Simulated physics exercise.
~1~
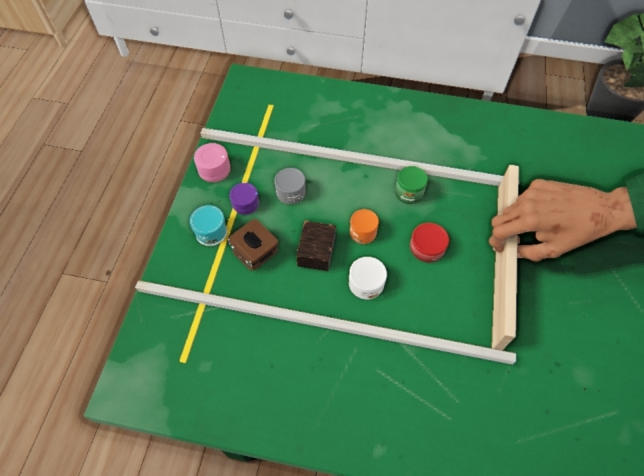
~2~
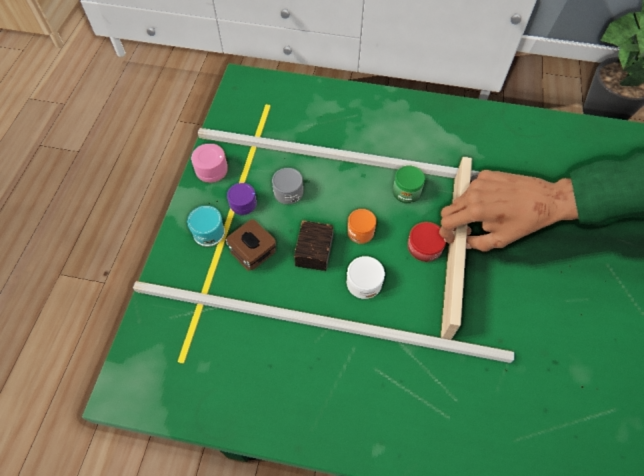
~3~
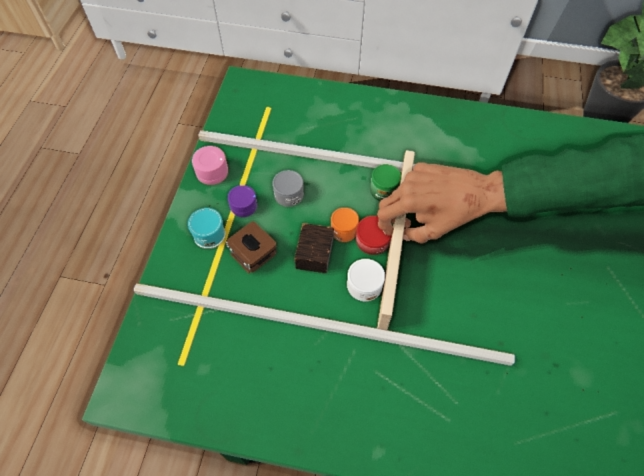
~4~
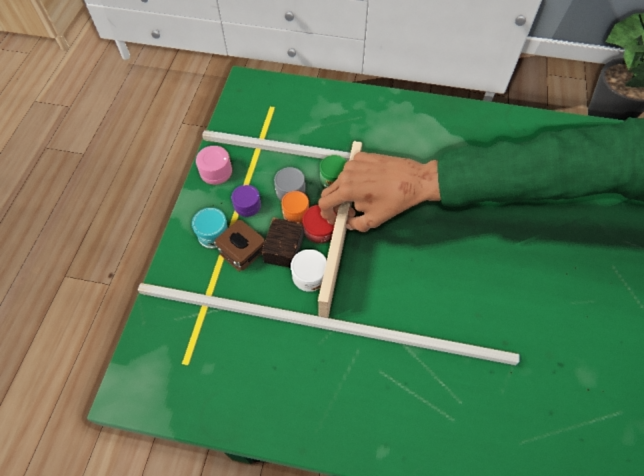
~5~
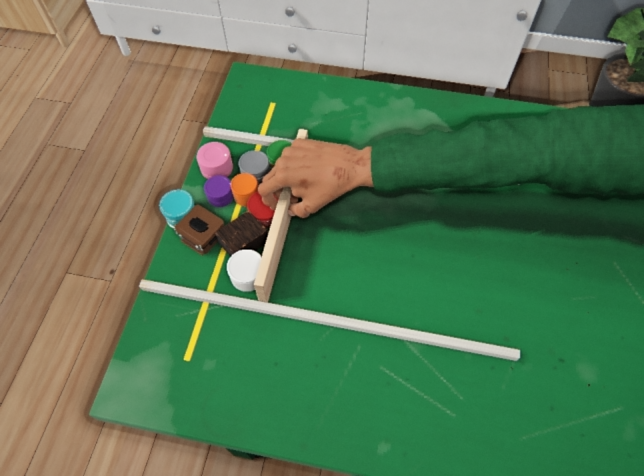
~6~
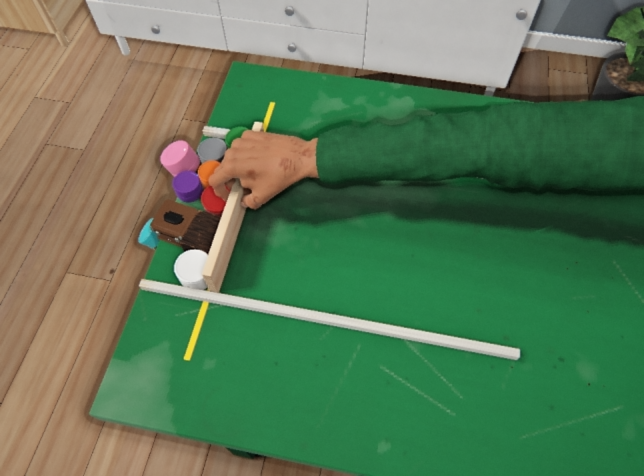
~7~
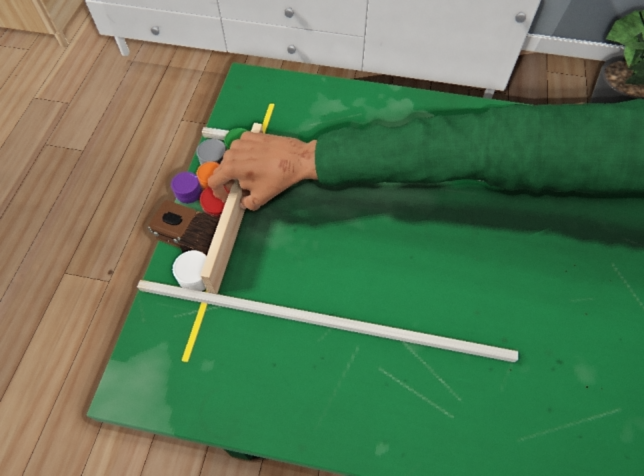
Wooden board pushed left by a hand, sweeping small tubs and brown blocks along a green table until turquoise and pink ones fall off.
